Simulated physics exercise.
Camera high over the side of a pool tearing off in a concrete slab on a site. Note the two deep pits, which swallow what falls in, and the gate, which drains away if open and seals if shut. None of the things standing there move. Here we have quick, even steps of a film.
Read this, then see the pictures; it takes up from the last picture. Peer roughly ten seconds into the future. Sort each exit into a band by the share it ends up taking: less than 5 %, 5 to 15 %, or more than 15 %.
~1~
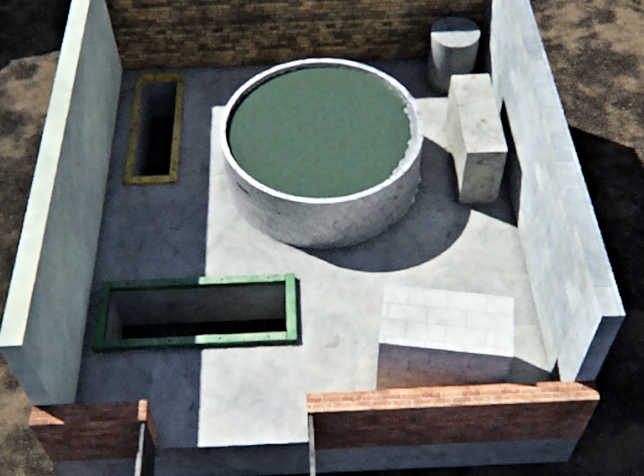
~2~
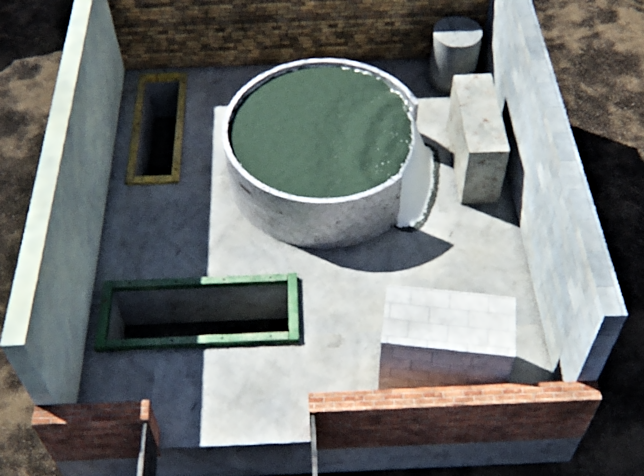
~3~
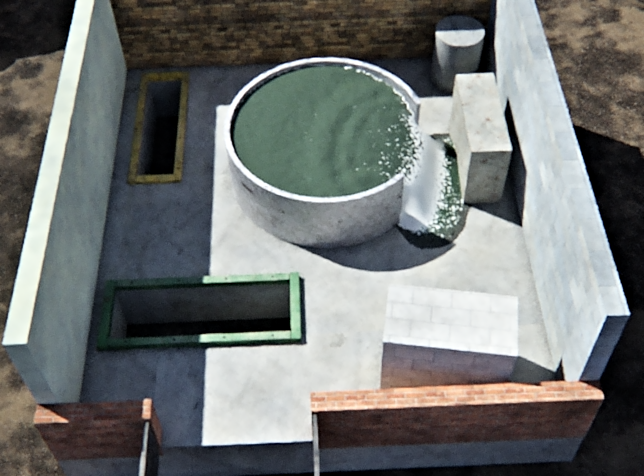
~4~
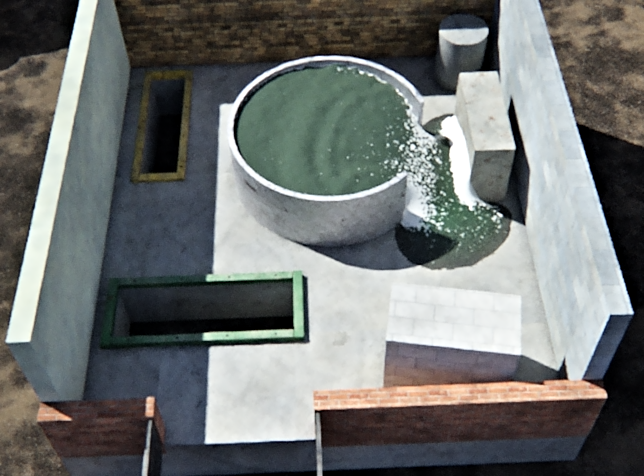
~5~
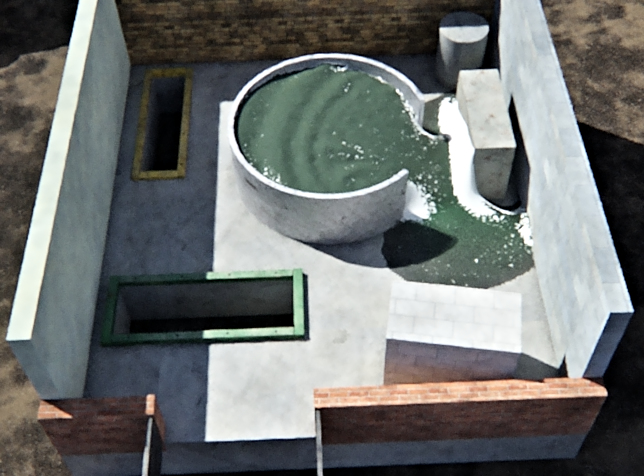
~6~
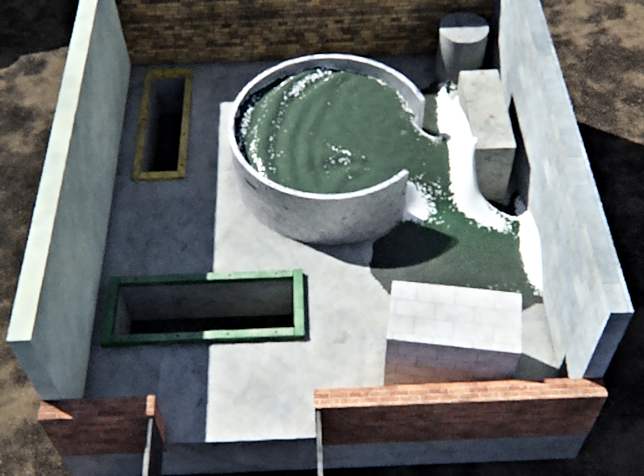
Bands: Gate: 5 to 15 %; yellow pit: More than 15 %; green pit: 5 to 15 %.
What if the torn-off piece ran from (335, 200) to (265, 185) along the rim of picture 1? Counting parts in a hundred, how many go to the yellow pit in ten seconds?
For yellow, roughly 0 in a hundred.
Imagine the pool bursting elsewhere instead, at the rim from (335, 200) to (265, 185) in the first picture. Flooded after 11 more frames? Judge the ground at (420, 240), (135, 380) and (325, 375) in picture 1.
So the first one is left untouched, the next left untouched, and the last drenched.
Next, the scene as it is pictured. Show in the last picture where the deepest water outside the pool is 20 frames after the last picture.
I'd point to about (525, 396).
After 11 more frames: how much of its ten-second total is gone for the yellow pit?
Near 0 per cent, give or take.
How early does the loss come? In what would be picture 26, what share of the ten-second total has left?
Roughly 5 %.
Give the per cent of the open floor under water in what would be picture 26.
I'd say 80 per cent.
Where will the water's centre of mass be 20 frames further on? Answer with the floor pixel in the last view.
Somewhere around (379, 200) in the last view.
A moment on, water covers 30 % of the floor; the gate 0 %, the yellow pit 0 %, the green pit 0 %.
Next, water covers 45 % of the floor; the gate 0 %, the yellow pit 0 %, the green pit 0 %.
Then, water covers 80 % of the floor; the gate 0 %, the yellow pit 2 %, the green pit 0 %.
Later, water covers 100 % of the floor; the gate 1 %, the yellow pit 8 %, the green pit 5 %.
In the end, water covers 100 % of the floor; the gate 8 %, the yellow pit 17 %, the green pit 8 %.
